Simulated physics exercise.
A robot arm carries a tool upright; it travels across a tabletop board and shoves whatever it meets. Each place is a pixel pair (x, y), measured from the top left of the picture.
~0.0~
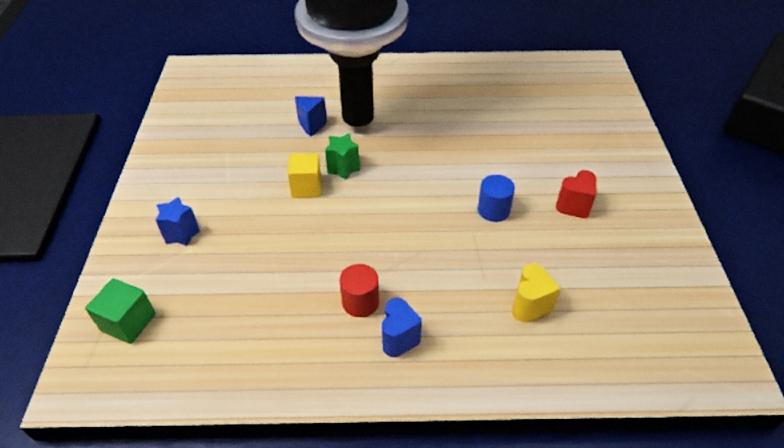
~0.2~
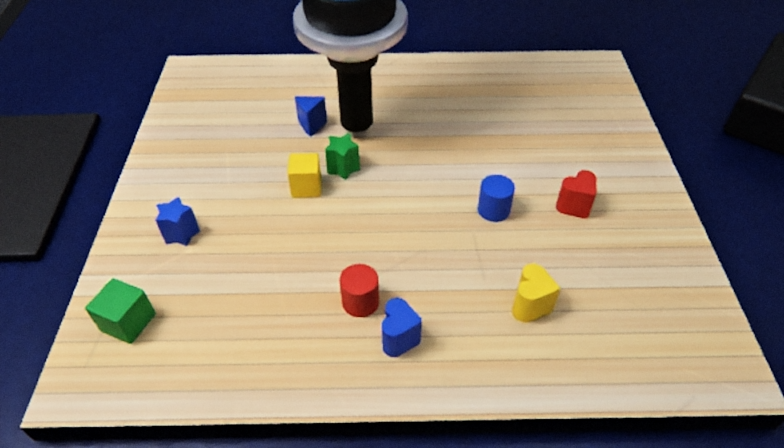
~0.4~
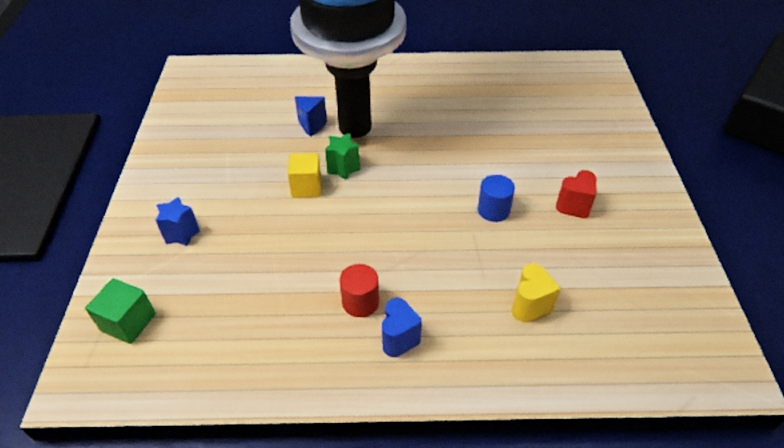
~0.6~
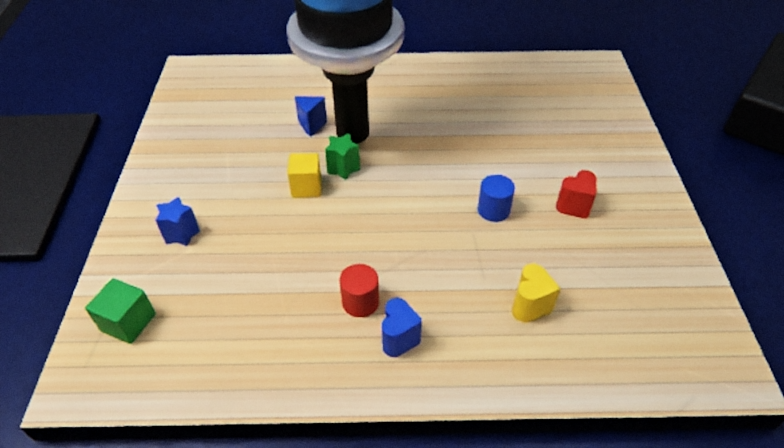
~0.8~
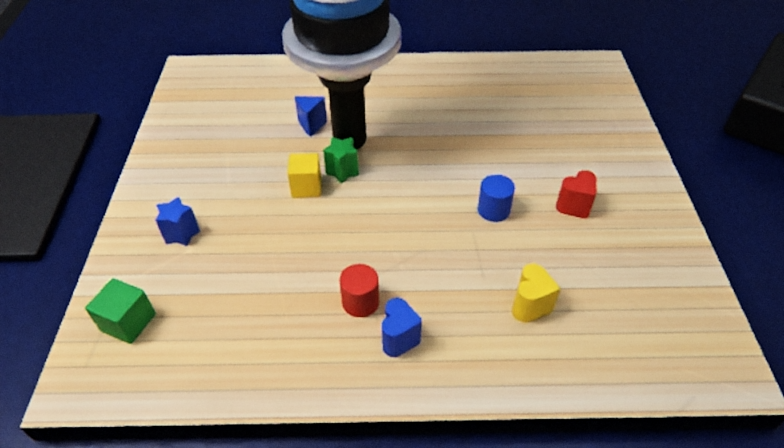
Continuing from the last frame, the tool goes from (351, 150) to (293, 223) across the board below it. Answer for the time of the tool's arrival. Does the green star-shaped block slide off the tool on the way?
Answer: Yes.
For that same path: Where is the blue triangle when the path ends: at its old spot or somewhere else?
Stays where it is.
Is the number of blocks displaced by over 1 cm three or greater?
The answer is no.
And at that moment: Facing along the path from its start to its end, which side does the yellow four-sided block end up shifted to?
Over to the right.
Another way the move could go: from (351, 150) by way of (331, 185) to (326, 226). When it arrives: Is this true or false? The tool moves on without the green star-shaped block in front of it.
Verdict: False.
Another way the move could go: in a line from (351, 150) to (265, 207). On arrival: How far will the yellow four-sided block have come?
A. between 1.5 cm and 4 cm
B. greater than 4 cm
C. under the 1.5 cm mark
The one that fits is B, greater than 4 cm.
What follows on the original path. One third of the way, tool (331, 163); yellow four-sided block (299, 166); green star-shaped block (334, 169), turned 15° anticlockwise.
Two thirds of the way, tool (311, 188); yellow four-sided block (271, 185), turned 35° clockwise; green star-shaped block (332, 188), turned 55° anticlockwise.
At the end, tool (291, 213); yellow four-sided block (255, 194), turned 100° clockwise; blue triangle in place; green star-shaped block (332, 192), turned 75° anticlockwise.
